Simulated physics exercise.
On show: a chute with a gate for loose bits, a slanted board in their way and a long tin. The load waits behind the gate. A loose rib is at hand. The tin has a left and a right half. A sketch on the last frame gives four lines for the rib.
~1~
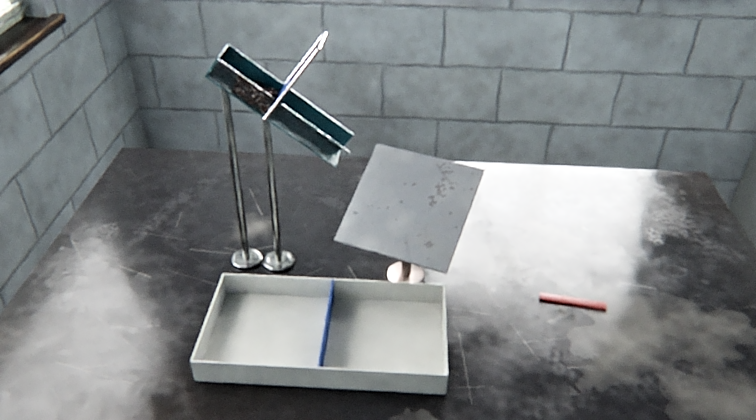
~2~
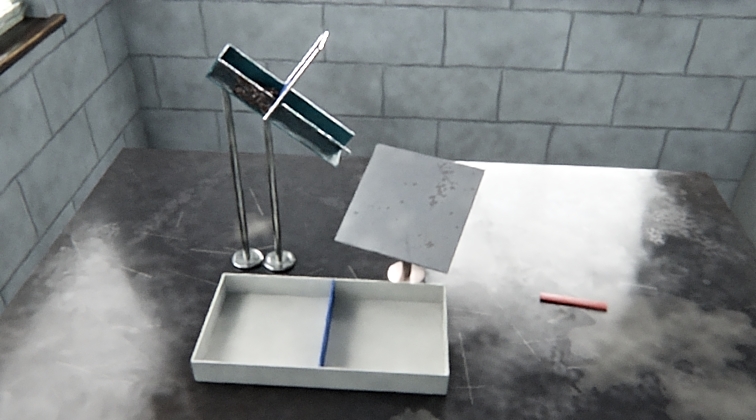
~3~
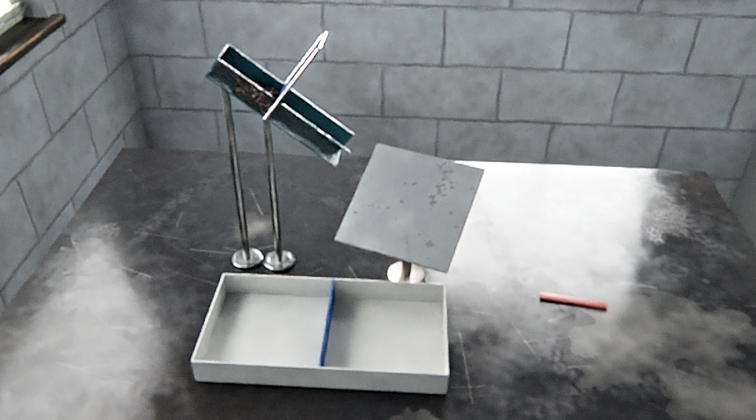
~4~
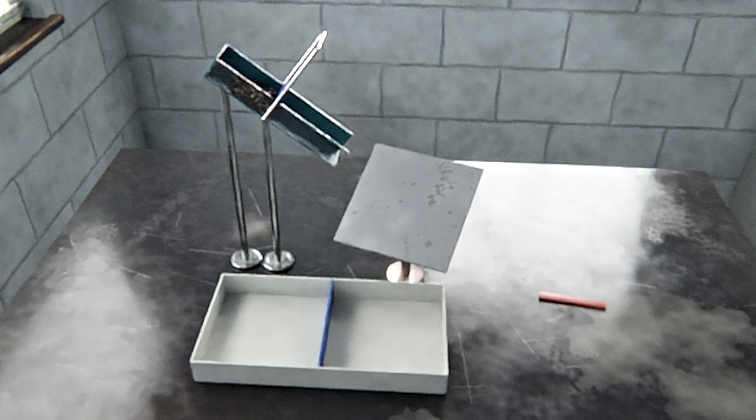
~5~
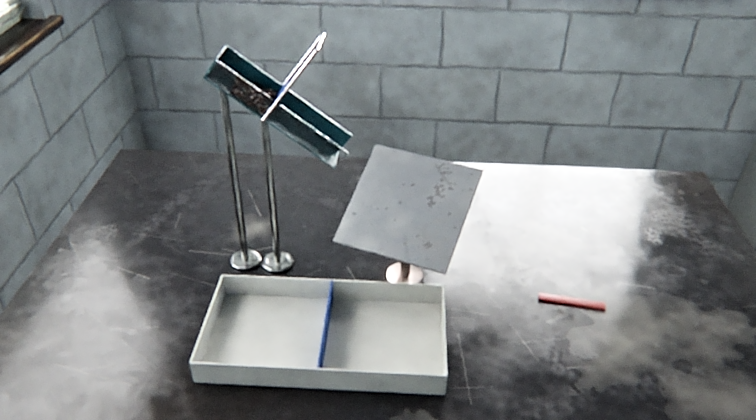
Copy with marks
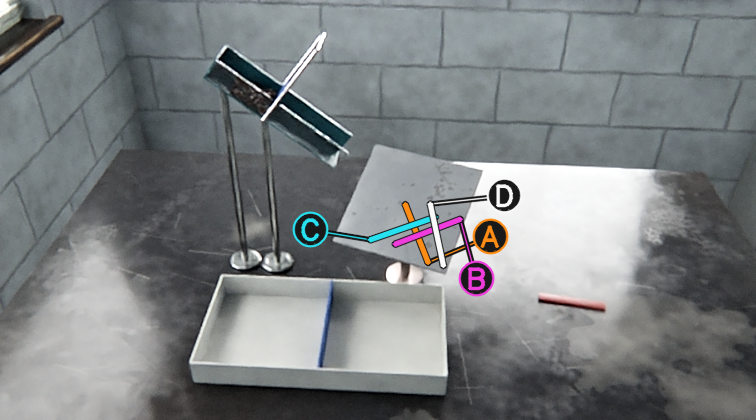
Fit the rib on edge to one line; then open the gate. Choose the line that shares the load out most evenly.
The best line is C.
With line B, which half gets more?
The right half.
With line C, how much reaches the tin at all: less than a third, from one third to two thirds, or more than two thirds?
It is more than two thirds.
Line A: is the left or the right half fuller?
Right.
On the marked copy, line A from (405, 204) to (428, 262); line B from (460, 219) to (395, 244); line C from (435, 217) to (370, 239); line D from (430, 204) to (443, 265).
With A, of what is caught, a small share in the left half, all but a few in the right.
With B, of what is caught, a small share in the left half, all but a few in the right.
With C, of what is caught, close to two thirds in the left half, close to a third in the right.
With D, of what is caught, a small share in the left half, all but a few in the right.
